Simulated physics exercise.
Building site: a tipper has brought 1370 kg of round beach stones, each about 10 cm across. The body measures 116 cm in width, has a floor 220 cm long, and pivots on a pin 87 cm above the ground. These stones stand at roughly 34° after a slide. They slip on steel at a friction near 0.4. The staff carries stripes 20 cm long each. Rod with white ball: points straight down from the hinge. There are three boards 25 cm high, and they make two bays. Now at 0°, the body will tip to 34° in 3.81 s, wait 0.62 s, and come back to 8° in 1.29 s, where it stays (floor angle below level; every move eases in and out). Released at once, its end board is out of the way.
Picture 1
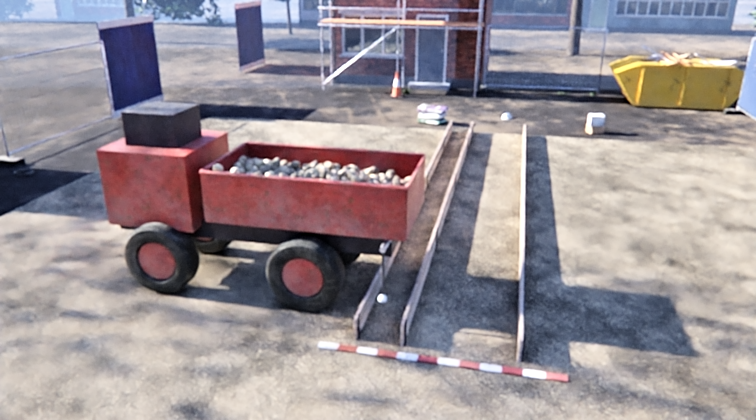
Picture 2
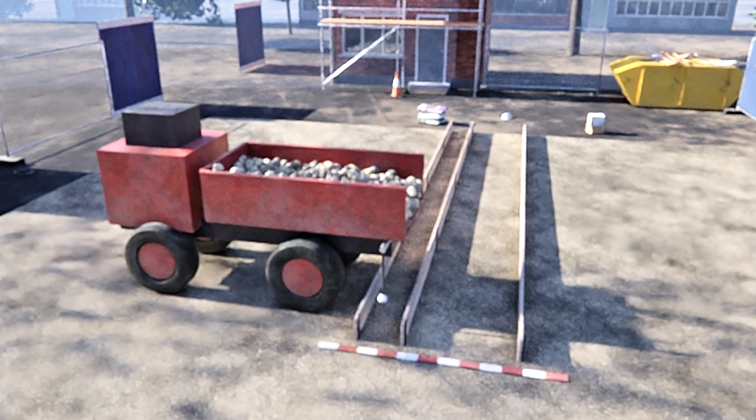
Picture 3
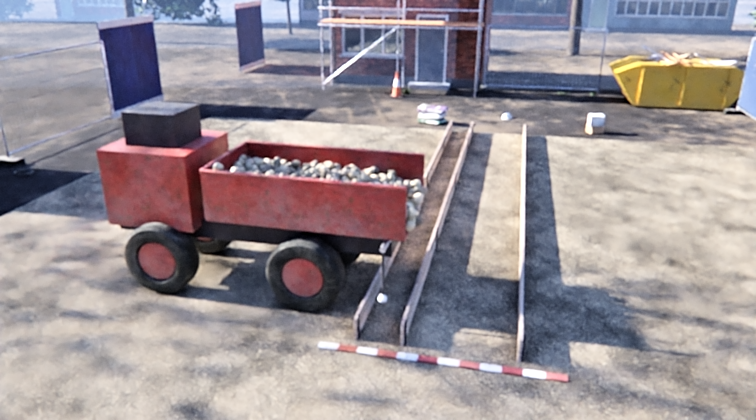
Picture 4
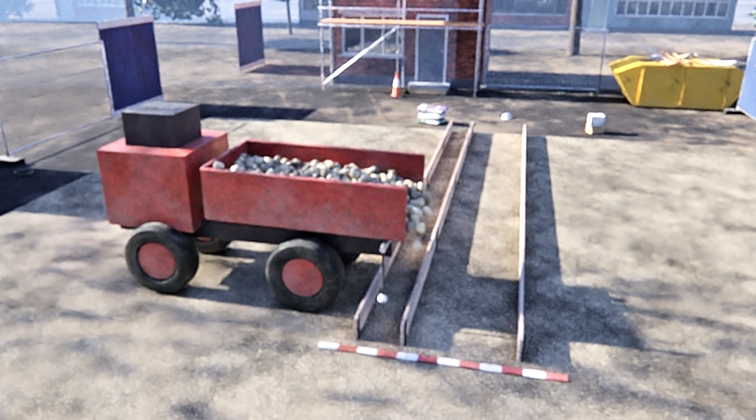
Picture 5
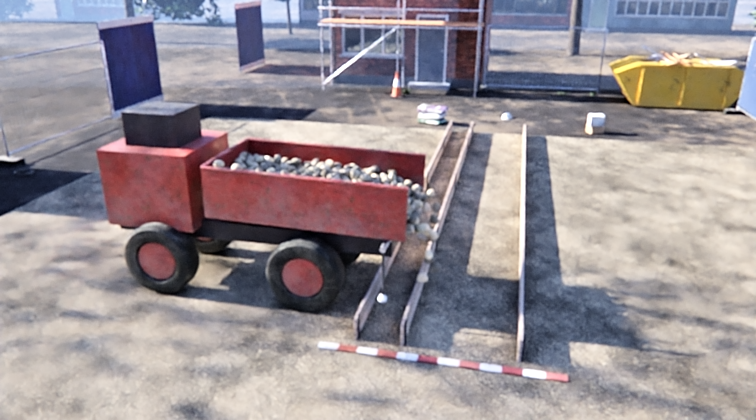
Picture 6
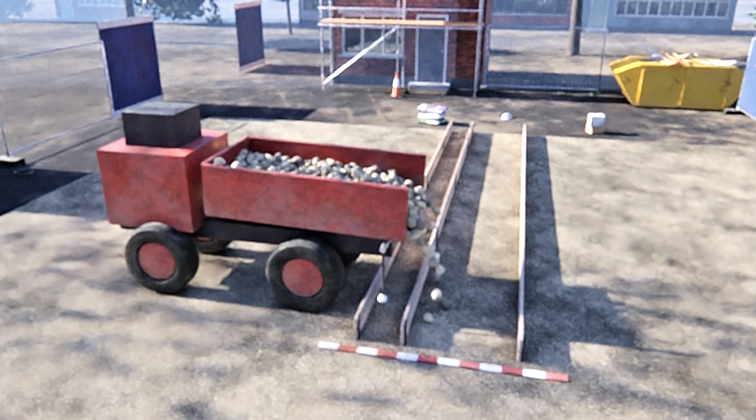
On a building site, a red tipper's body barely tilts as a few round stones drop off its right end between low boards.
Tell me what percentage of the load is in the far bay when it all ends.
I would put it at 95 %.
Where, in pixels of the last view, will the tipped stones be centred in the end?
Roughly at pixel (474, 291).
A little later the floor is at 29°; 55 % in the body, 45 % in the far bay; the foremost stones are at (516, 290).
Then the floor is at 34°; 3 % in the body, 93 % in the far bay, 3 % past the last board; the foremost stones are at (580, 297).
Later still the floor is at 8°; 0 % in the body, 93 % in the far bay, 6 % past the last board; the foremost stones are at (630, 305).
In the end the floor is at 8°; 0 % in the body, 93 % in the far bay, 6 % past the last board; the foremost stones are at (630, 305).
